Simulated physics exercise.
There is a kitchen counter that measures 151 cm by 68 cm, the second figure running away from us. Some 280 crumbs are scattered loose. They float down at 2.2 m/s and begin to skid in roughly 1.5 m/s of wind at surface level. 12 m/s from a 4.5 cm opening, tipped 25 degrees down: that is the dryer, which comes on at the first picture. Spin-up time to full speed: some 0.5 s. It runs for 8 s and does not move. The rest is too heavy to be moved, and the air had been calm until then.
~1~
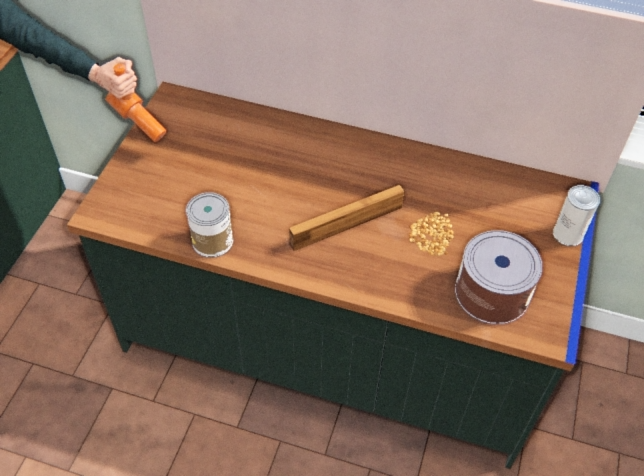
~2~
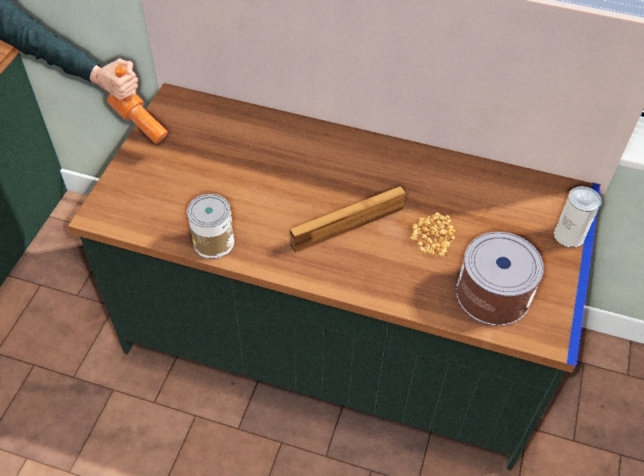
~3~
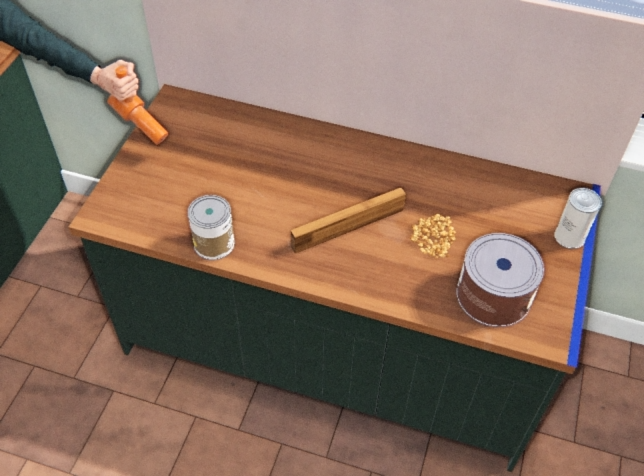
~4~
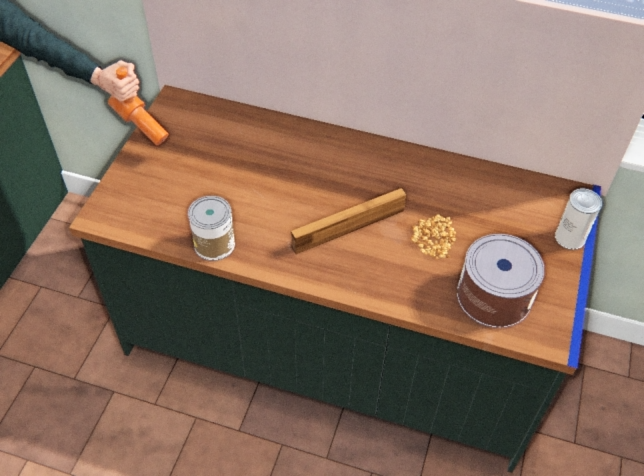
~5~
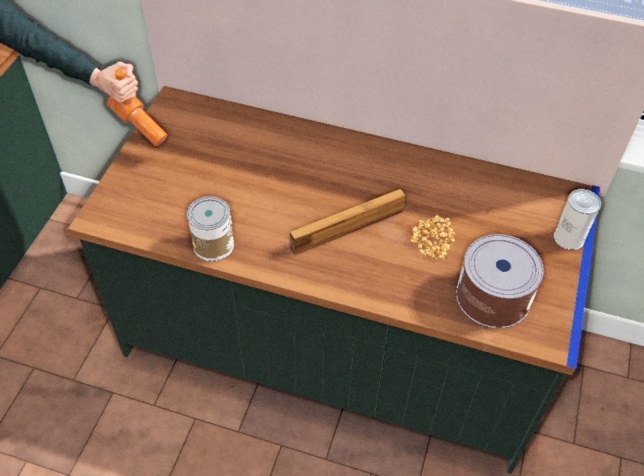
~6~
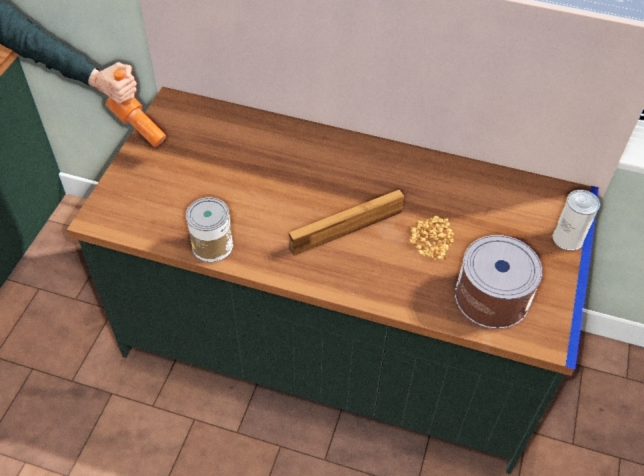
A kitchen with green walls and brown floor tiles is seen from above at an angle, looking down on a dark green counter with a wooden top. A hand in a dark green sleeve holds an orange dryer at the left, with a small tin, a wooden board, golden crumbs, a large brown tin and a pale can by the blue right edge. Nothing on the counter moves and the hand stays put, while the view shifts very slightly.
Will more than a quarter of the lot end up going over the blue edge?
No - I'd bet the limit of a quarter at that edge holds.
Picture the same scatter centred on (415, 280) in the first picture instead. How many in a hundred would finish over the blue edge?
Roughly 0 per cent.
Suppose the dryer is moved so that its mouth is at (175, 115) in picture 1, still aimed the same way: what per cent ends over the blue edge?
About 0 %.
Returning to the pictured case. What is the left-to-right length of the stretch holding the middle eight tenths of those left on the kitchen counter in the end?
Roughly 10 cm from left to right.
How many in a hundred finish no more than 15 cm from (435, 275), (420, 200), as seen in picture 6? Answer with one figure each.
Estimates in listed order: 60 %; 50 %.
Then, 1.2 s after the last picture, 0 % are over the blue edge; the middle of those still in play is near (433, 236); 100 % have settled or left.
Then, 2.1 s after the last picture, 0 % are over the blue edge; the middle of those still in play is near (433, 236); 100 % have settled or left.
Then, 4.0 s after the last picture, 0 % are over the blue edge; the middle of those still in play is near (433, 236); 100 % have settled or left.
Then, 7.6 s after the last picture, at the end, 0 % are over the blue edge; the middle of those still in play is near (433, 236).
